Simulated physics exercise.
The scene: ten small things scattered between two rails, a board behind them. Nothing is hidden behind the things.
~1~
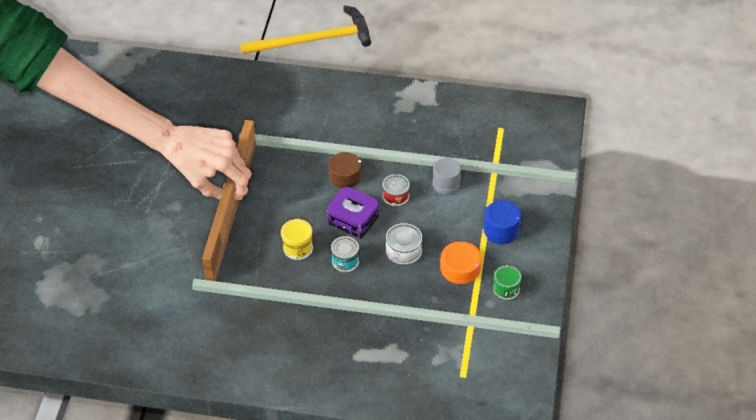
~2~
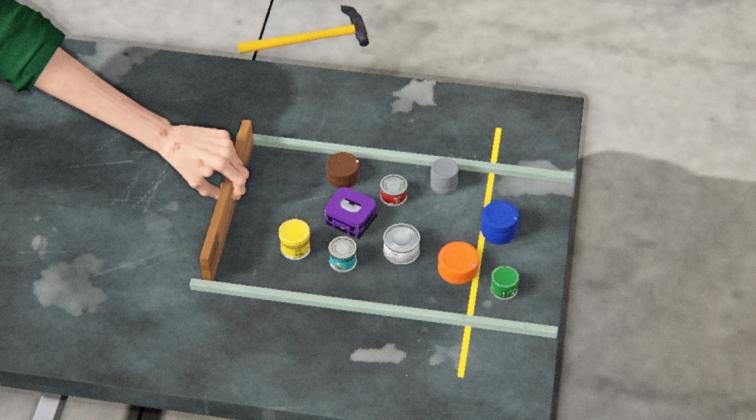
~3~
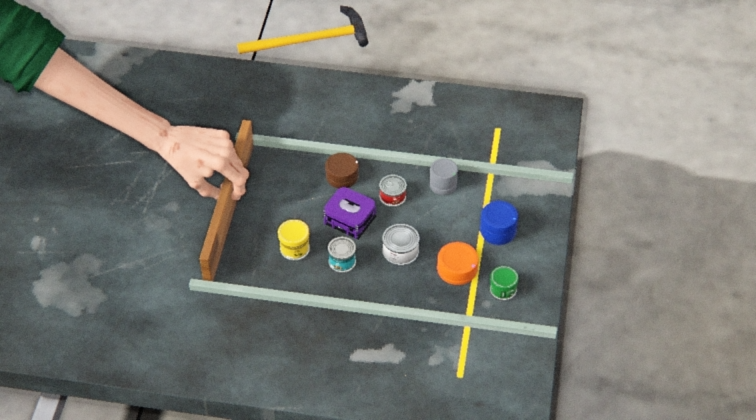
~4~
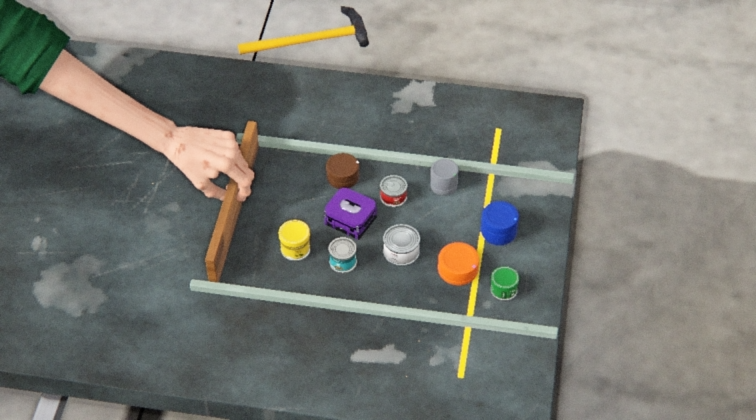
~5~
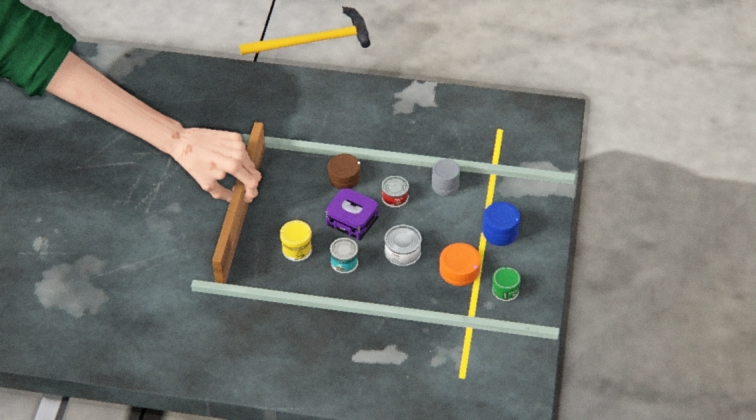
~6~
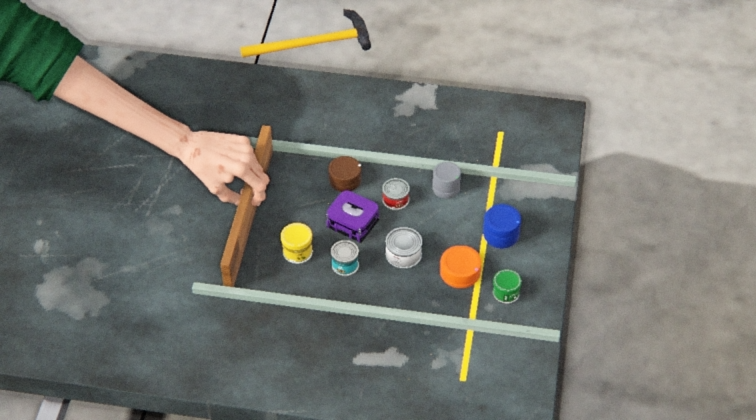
A hand slides a wooden board slightly right between two rails, toward scattered small containers.
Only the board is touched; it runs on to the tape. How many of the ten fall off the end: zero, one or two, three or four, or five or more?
The number that fall off is zero.
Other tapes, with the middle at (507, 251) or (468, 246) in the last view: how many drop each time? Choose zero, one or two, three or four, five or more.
One after another: None; not one.
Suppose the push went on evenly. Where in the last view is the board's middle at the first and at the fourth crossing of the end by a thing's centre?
About (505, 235), then (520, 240).
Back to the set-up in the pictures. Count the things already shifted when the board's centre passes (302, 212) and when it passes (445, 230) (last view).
First 1, then 10.
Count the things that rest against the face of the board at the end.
That makes 4.
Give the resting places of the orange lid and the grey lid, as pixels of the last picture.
The orange lid stops around (522, 291); the grey lid around (538, 184).
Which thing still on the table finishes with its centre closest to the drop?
It is the green tin.
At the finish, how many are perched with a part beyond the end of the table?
0 of them.
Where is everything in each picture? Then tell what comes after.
The first frame shows green tin (507, 283); blue lid (502, 223); orange lid (461, 263); board (230, 199); tape (483, 244).
The second frame shows blue lid (500, 222); board (228, 199).
The third frame shows orange lid (458, 264); yellow pot (294, 240).
The fourth frame shows green tin (505, 284); brown lid (343, 171).
The fifth frame shows blue lid (501, 224); red pot (395, 192).
The sixth frame shows green tin (507, 287); blue lid (502, 226); orange lid (461, 267); board (248, 205); tape (483, 247).
Soon after, none off yet; green tin at rest near (507, 287); blue lid at rest near (502, 226); orange lid at rest near (461, 267).
Then, none off yet; green tin moved about its own width near (522, 297); blue lid at rest near (502, 226); orange lid moved about its own width near (493, 281).
At rest, the number that fall off is zero.
